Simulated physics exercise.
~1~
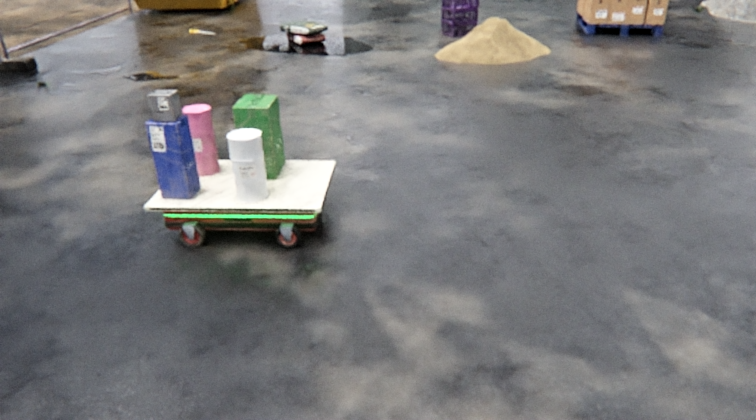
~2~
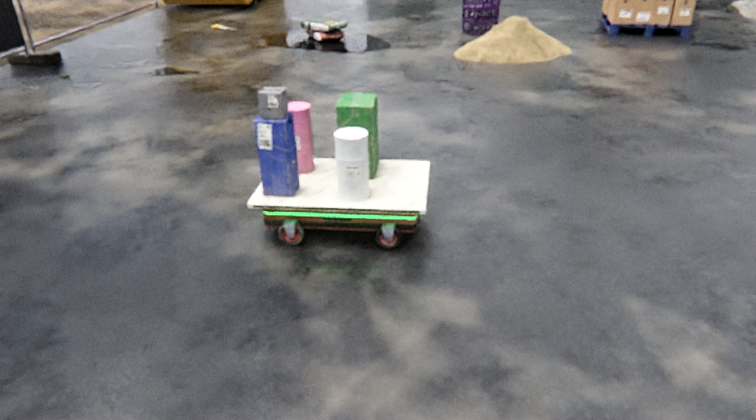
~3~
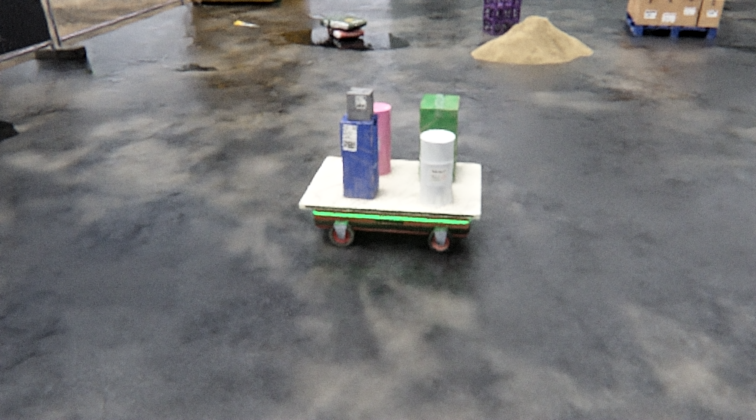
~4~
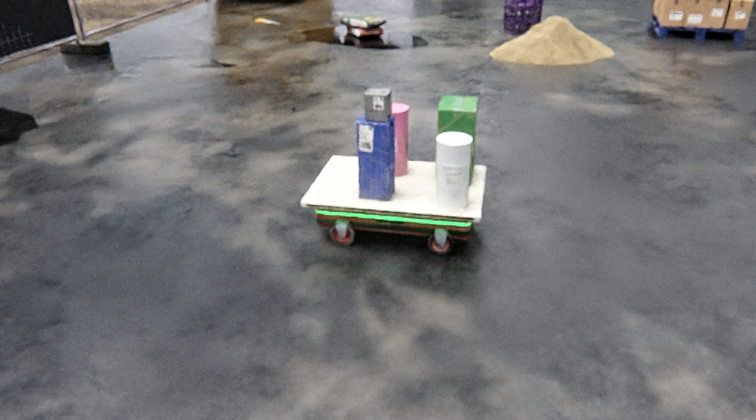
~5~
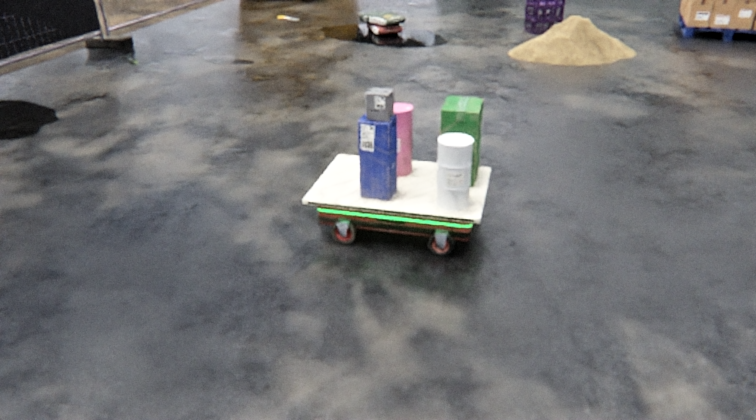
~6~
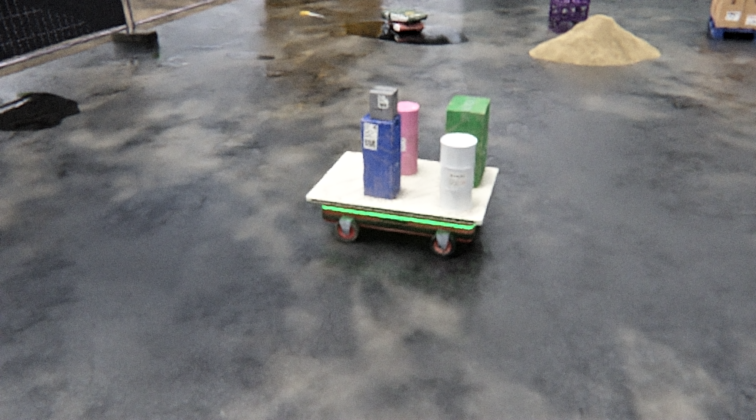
The clip shows a flat cart rolling right across a dark floor, carrying a blue box topped by a grey box, a green box, and pink and white canisters. As it stops, the items slide forward toward the right side of the deck, ending upright and still aboard.
